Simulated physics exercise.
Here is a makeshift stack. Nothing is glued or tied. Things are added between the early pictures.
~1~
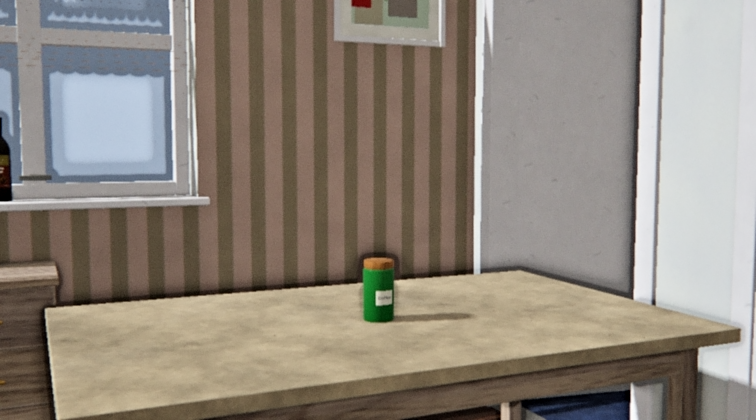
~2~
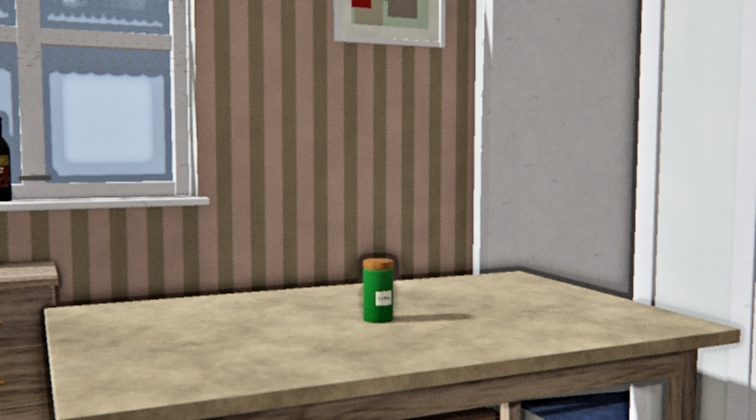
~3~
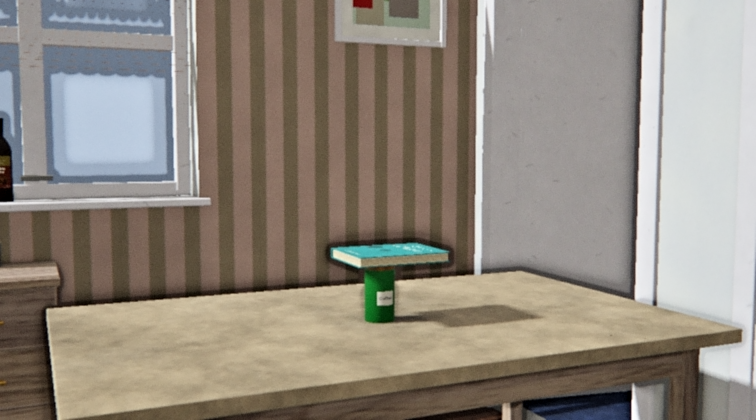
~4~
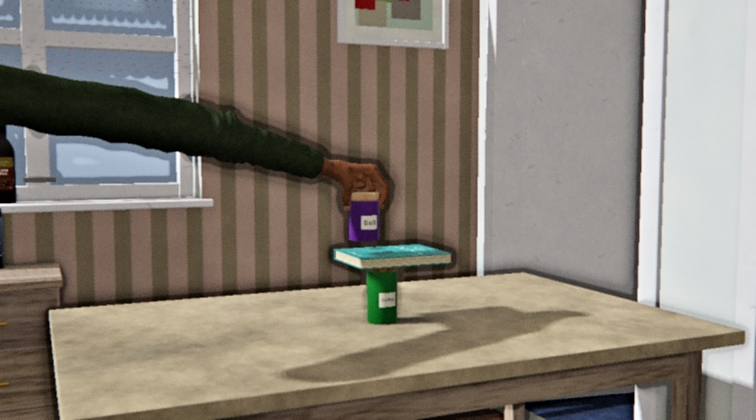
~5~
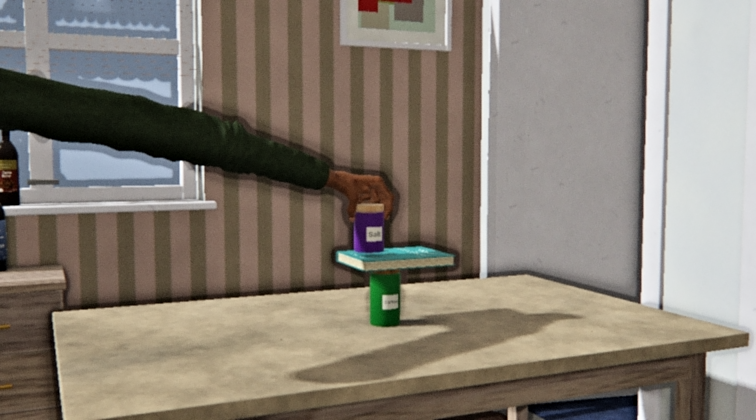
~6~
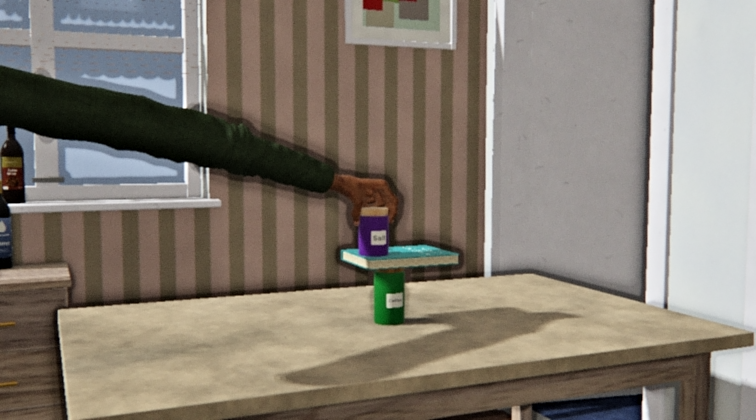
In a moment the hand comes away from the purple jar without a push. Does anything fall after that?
The stack keeps its balance.
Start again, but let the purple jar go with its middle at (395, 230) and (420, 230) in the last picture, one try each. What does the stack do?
In the first case it holds; in the second case it loses its balance.
Then, 0.80 s past the last view, nothing moves.
Then, 1.70 s past the last view, purple jar resting near (374, 232).
Finally, all 3 still in place. Final places as the last picture's camera would see them, purple jar near (373, 232). The stack holds.
